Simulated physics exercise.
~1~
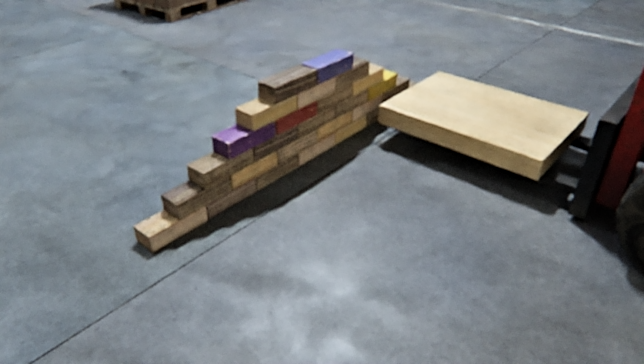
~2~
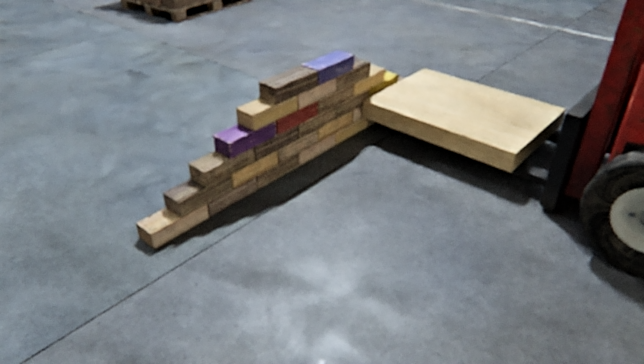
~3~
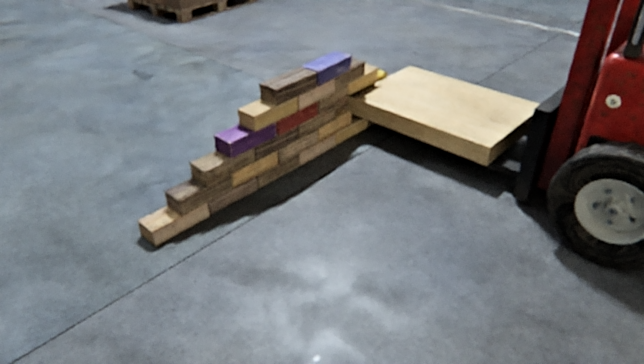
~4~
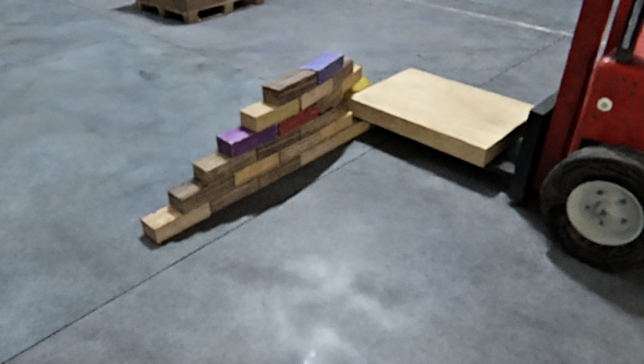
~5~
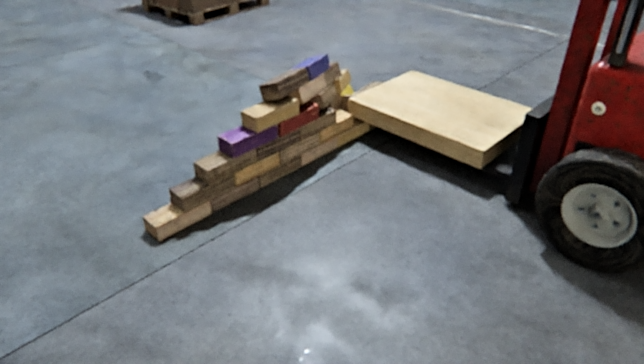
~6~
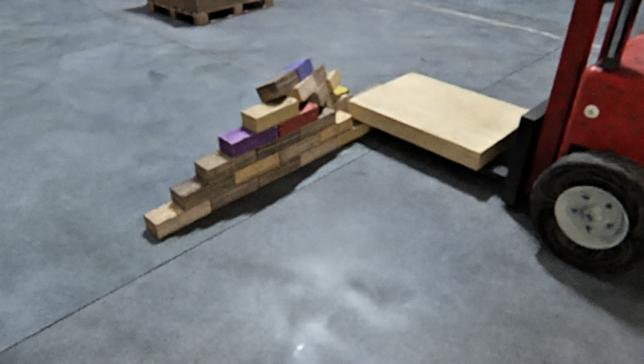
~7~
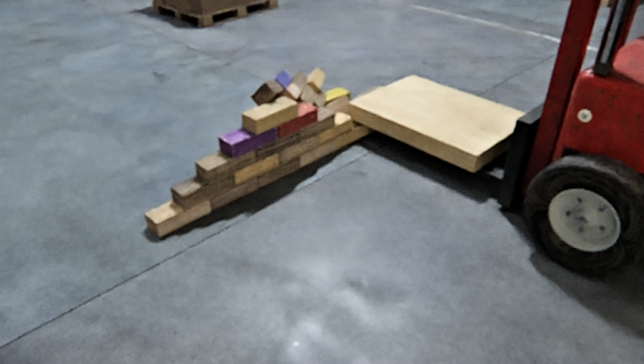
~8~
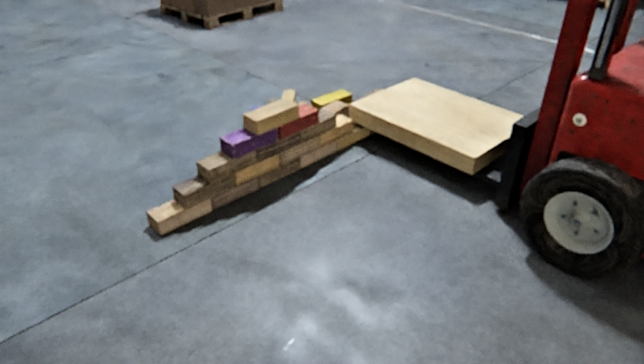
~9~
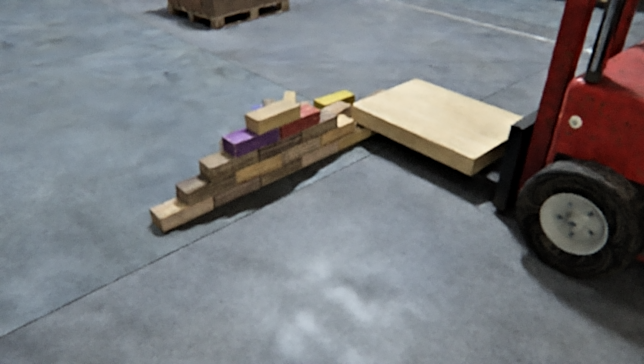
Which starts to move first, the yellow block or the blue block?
The yellow block moves first, shifting left as the load pushes in at the wall's right end. The blue block on top only starts to move later, when the upper blocks begin to tip.
